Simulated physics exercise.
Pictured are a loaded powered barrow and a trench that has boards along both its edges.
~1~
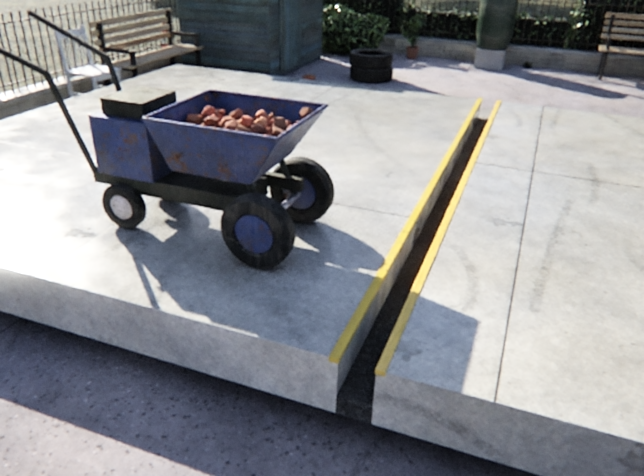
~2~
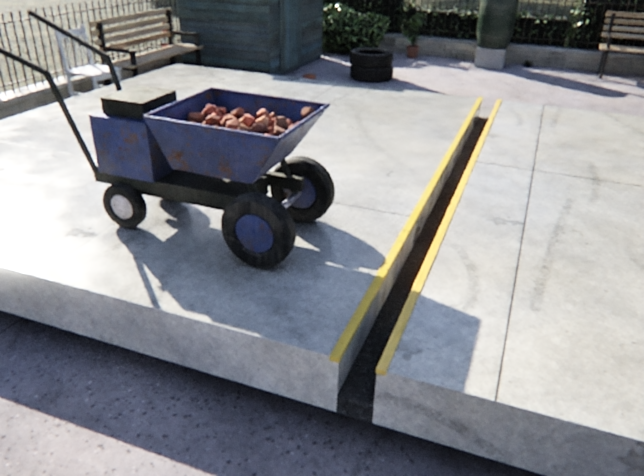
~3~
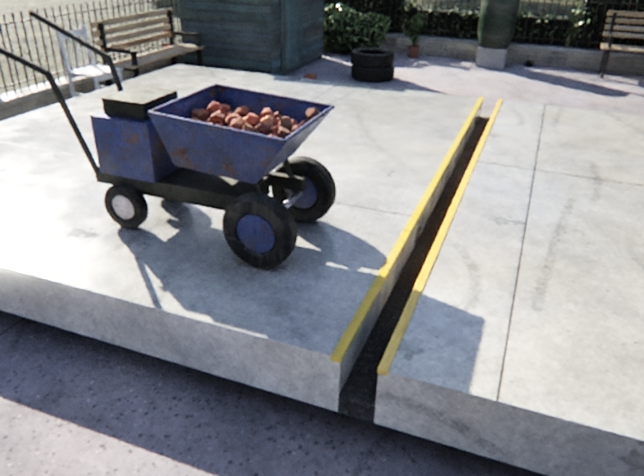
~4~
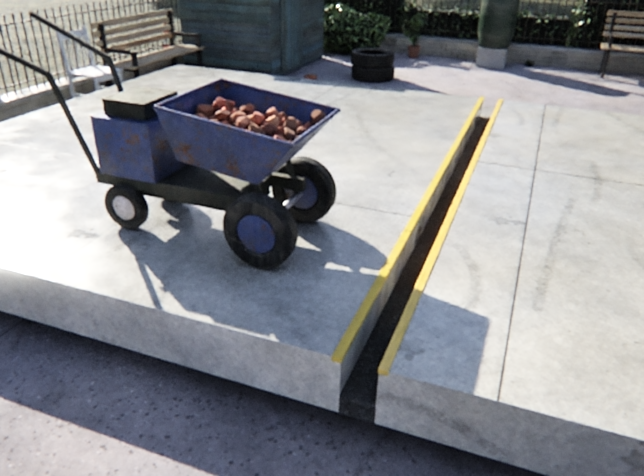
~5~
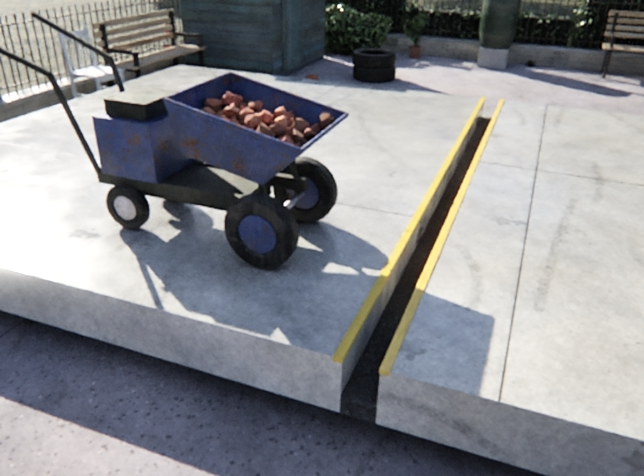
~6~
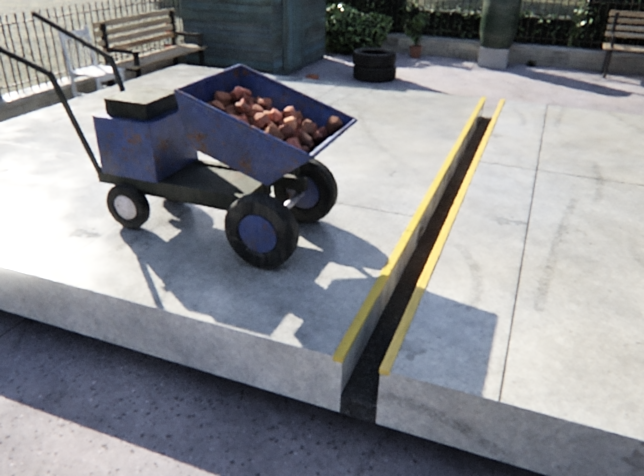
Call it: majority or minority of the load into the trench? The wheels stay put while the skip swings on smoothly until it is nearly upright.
Majority.
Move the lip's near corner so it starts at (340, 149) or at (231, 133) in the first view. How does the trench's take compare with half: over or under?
Result A - a minority; result B - a minority.
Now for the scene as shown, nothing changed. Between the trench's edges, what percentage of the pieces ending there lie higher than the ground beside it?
25 per cent or thereabouts.
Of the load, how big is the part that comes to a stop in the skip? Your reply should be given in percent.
Roughly 0 per cent.
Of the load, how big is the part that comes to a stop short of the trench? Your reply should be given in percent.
My estimate is around 20 percent.
Shortly afterwards, skip tipped steeply; the whole lot in the skip.
Next, skip tipped right over; the bulk in the skip; a little short of the trench; a little in or heaped over the trench; only a few beyond it; only a few falling.
Some moments later, skip tipped right over; a little in the skip; a little short of the trench; near two thirds in or heaped over the trench; a little beyond it.
In the end, skip tipped right over; near a quarter short of the trench; near two thirds in or heaped over the trench; a little beyond it.
